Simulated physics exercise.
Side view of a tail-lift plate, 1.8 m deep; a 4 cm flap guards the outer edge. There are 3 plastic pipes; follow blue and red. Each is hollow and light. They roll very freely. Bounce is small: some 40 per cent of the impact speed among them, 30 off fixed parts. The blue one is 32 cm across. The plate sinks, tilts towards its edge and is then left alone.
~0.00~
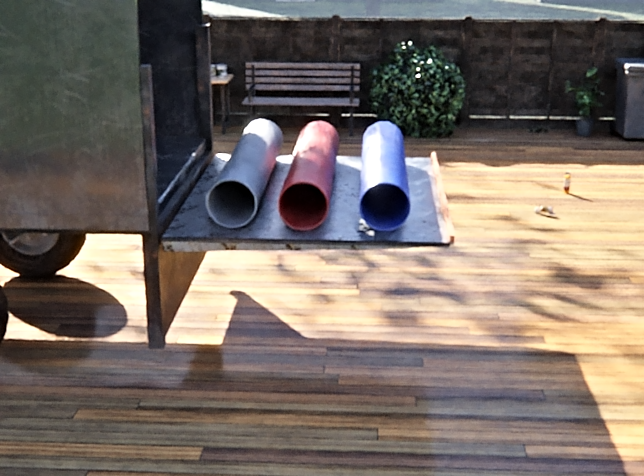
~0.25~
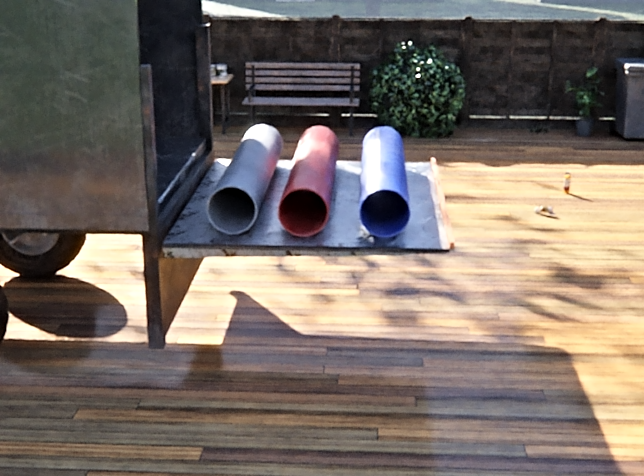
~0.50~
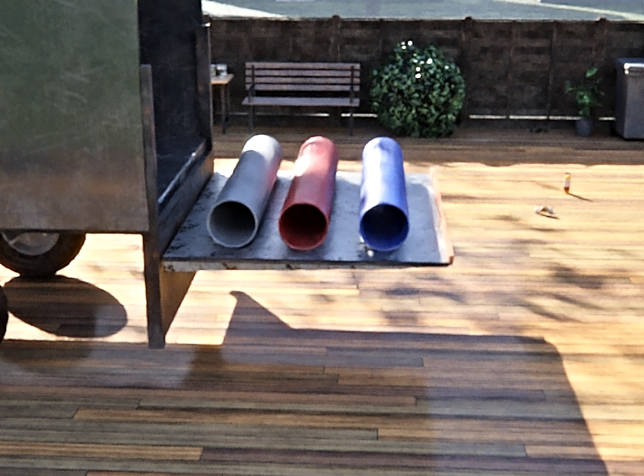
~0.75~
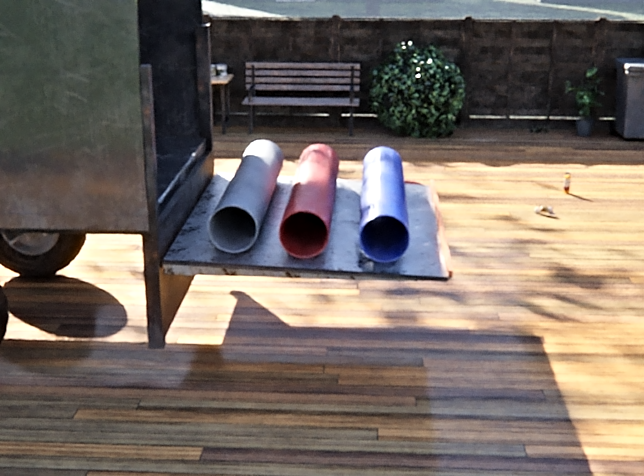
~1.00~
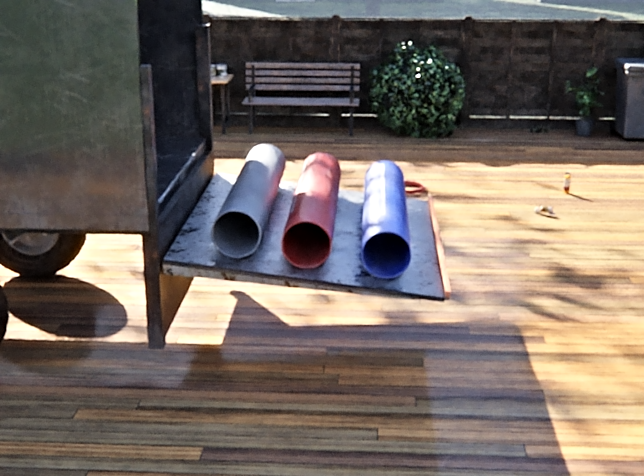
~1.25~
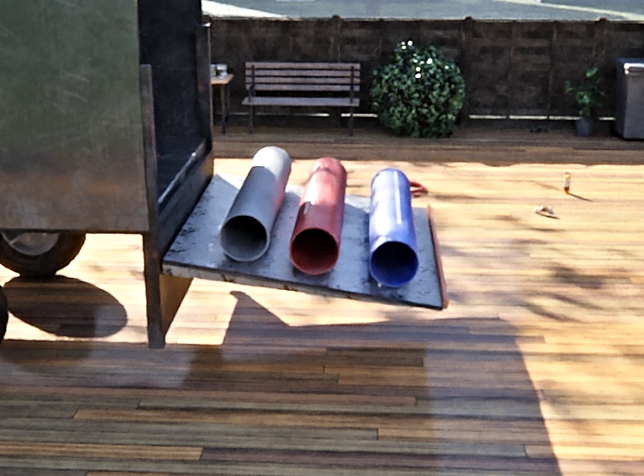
The footage shows gray, red and blue pipes lying side by side on a metal plate at the back of a vehicle; the plate lowers, then slopes down to the right, and the pipes shift slightly right.
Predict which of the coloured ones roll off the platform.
Blue gets over the stop, red gets over the stop.
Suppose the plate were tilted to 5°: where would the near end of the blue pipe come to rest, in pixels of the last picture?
Around (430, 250).
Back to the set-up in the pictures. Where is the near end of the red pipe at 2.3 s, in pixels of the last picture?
At about (409, 267).
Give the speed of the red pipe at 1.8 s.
Near 0.7 m/s.
After 1.8 s, blue is on the plate, 10 cm from the stop, rolling right; red is on the plate, 55 cm from the stop, rolling right; 0 gone from the plate.
After 2.3 s, blue is over the stop and falling; red is on the plate, 25 cm from the stop, rolling right; 1 gone from the plate.
After 2.9 s, blue is off the lift, on the ground; red is over the stop and falling; 2 gone from the plate.
At rest (6.5 s), blue is off the lift, on the ground; red is on the ground; 3 gone from the plate.
